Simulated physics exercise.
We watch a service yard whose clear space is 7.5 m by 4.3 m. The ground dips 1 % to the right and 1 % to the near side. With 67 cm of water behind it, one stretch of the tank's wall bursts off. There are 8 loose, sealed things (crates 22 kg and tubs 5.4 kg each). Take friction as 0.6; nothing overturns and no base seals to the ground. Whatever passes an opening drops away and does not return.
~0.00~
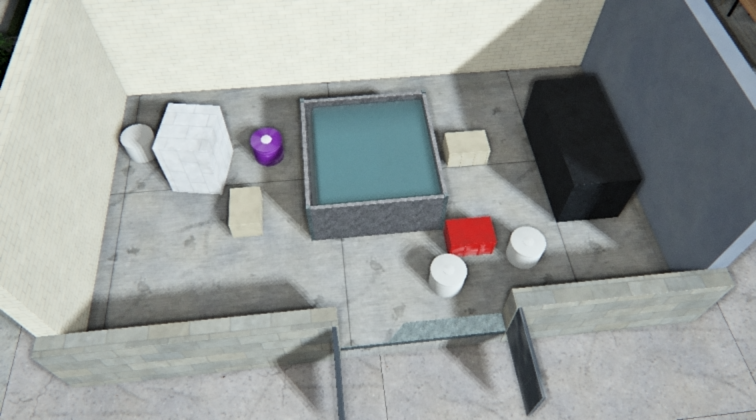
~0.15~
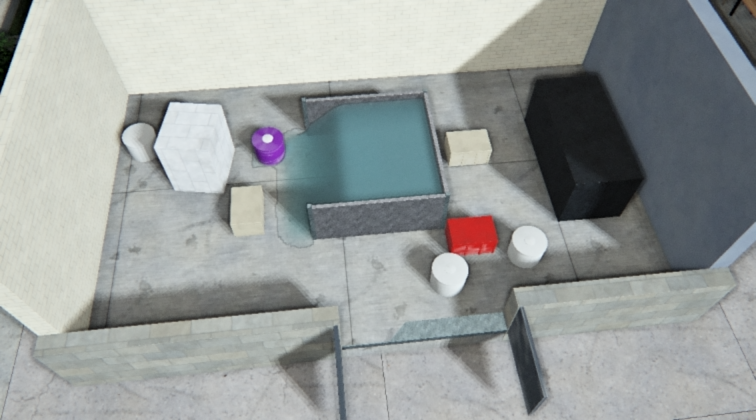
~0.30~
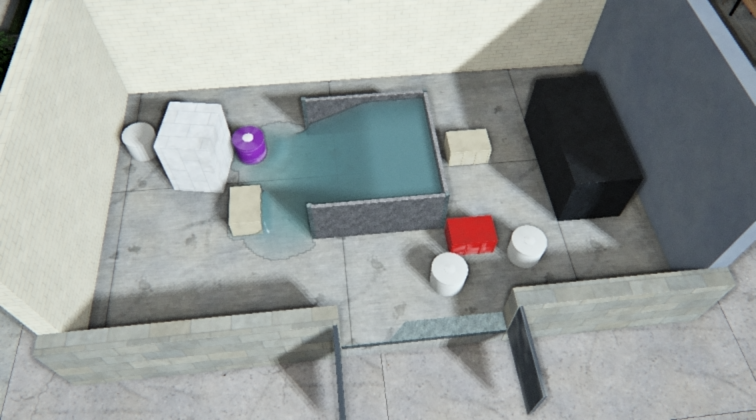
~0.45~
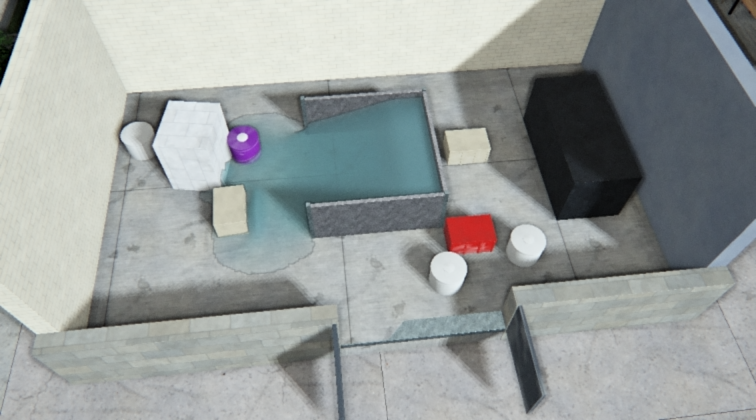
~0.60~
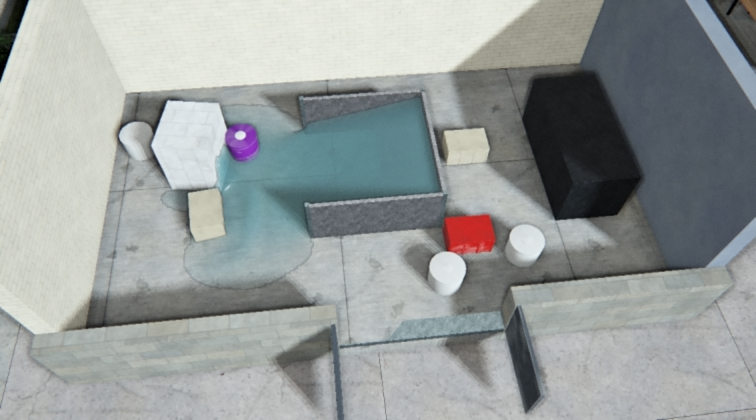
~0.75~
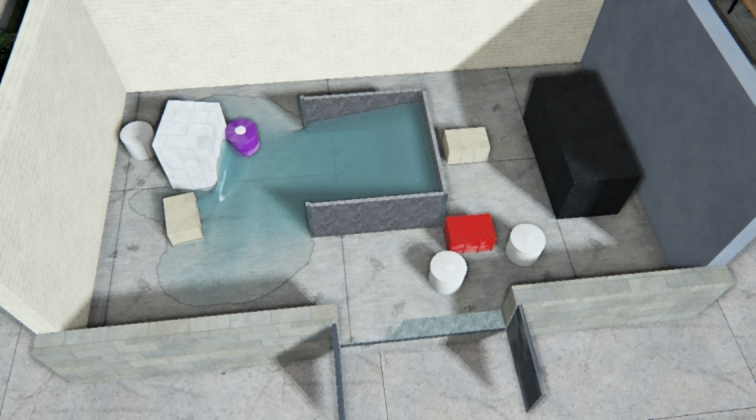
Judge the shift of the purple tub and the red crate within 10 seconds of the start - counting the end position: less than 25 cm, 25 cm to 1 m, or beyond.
The purple tub ends far away; the red crate barely shifts.
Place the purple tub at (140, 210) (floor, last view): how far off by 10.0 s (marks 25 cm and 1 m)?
It travels far.
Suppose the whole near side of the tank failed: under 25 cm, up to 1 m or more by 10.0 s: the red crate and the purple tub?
In that case the red crate barely shifts, the purple tub holds its place.
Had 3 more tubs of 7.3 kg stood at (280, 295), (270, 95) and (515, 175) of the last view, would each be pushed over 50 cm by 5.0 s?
In that order: Over, over, short of it.
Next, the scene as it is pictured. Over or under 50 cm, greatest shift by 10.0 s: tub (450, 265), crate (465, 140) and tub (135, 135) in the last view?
In turn: Past it, short of it, over.
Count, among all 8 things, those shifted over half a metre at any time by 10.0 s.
That makes 6.
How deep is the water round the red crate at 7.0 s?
Roughly 4 cm.
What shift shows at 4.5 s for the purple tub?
Roughly 140 cm by then.
After 2.0 s the purple tub is near (248, 72), 1.2 m from its start, afloat; the red crate is near (471, 228), 0.0 m from its start, aground; 0 of 8 are out; 4 afloat.
After 4.5 s the purple tub is near (356, 100), 1.5 m from its start, aground; the red crate is near (471, 228), 0.0 m from its start, aground; 0 of 8 are out; 3 afloat.
After 7.0 s the purple tub is near (494, 87), 3.6 m from its start, aground; the red crate is near (471, 228), 0.0 m from its start, aground; 0 of 8 are out; 3 afloat.
After 10.0 s the purple tub is near (586, 72), 5.1 m from its start, afloat; the red crate is near (471, 228), 0.0 m from its start, aground; 0 of 8 are out; 5 afloat.
